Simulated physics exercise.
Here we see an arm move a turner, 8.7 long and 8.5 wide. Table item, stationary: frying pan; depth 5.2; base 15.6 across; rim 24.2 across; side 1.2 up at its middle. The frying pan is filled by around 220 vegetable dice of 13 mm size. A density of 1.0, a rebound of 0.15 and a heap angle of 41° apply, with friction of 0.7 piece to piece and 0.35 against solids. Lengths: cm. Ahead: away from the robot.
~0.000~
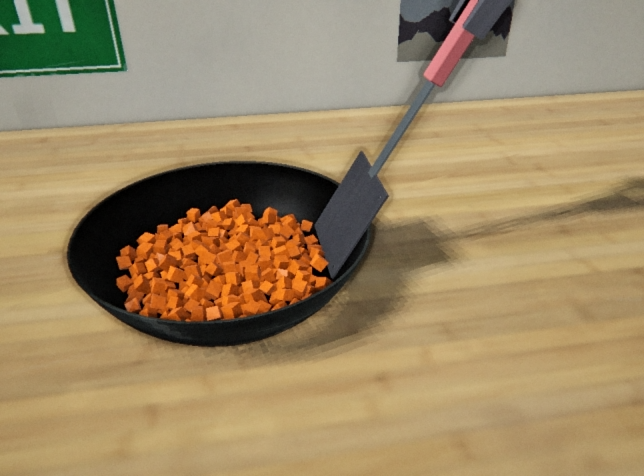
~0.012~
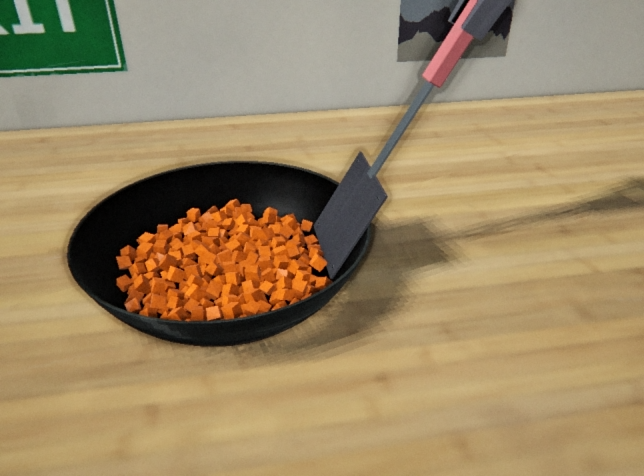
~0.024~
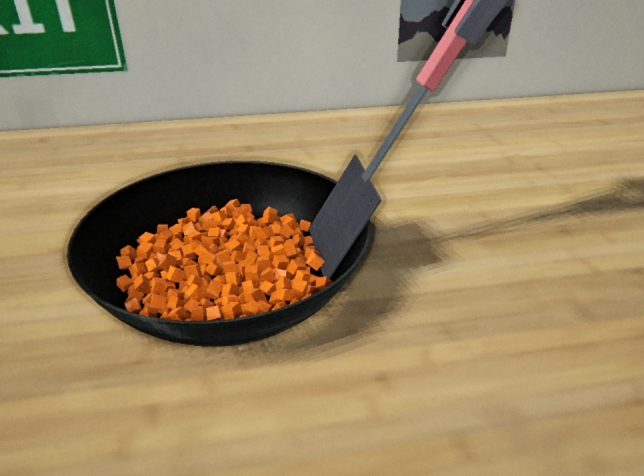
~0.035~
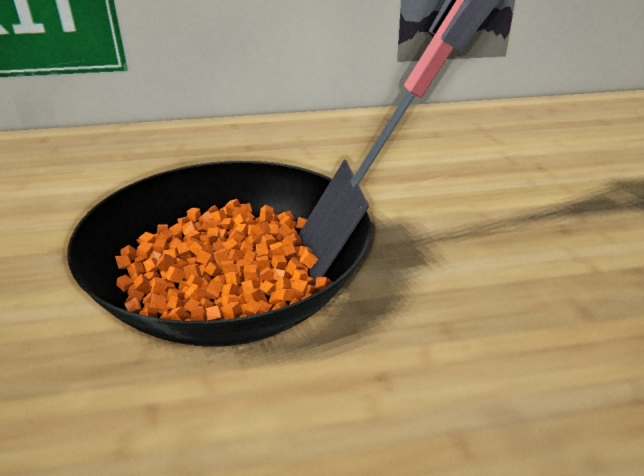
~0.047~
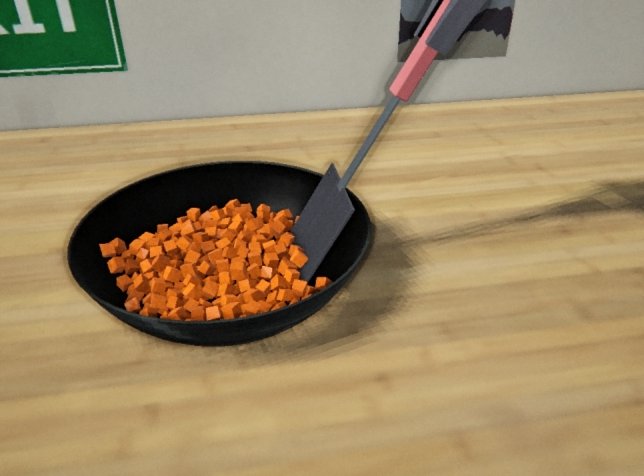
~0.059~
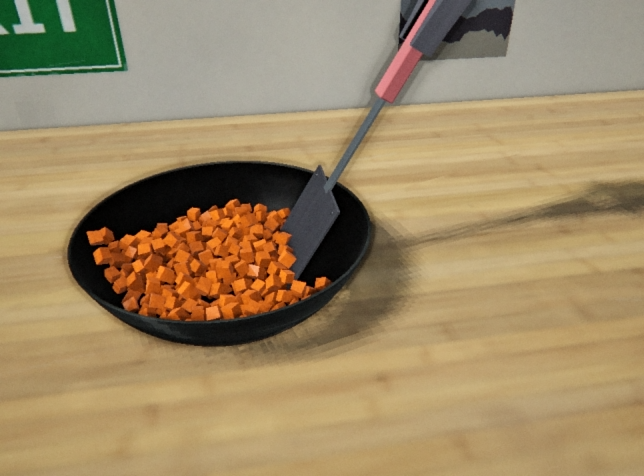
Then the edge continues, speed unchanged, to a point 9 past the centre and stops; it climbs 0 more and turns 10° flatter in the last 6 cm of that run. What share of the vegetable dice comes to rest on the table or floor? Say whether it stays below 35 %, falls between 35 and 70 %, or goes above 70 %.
It falls between 35 and 70 %.
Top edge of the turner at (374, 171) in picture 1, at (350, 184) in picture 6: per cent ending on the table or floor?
It comes to something like 30 %, give or take.
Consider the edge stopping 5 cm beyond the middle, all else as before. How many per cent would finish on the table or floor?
Then roughly 10 percent would finish on the table or floor.
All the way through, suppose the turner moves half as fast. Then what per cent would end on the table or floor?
25 per cent, roughly.
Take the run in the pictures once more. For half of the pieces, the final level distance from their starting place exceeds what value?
It comes to some 11 cm.
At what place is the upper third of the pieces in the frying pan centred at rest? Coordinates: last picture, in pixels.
It is centred near (115, 256).
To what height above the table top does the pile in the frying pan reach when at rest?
It reaches about 6.0 cm.
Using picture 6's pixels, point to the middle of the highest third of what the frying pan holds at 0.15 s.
Roughly pixel (114, 251).
After 0.11 s, sloping 60°, highest piece 9 above the table; 221 in the frying pan, 1 on the blade or in flight.
After 0.15 s, sloping 57°, highest piece 11 above the table; 215 in the frying pan, 7 on the blade or in flight.
After 0.38 s, sloping 50°, highest piece 9 above the table; 126 in the frying pan, 43 on the table or floor, 53 on the blade or in flight.
After 1.42 s, sloping 50°, highest piece 6 above the table; 125 in the frying pan, 97 on the table or floor.
At rest, 125 in the frying pan, 97 on the table or floor. That is 44 % on the table or floor.
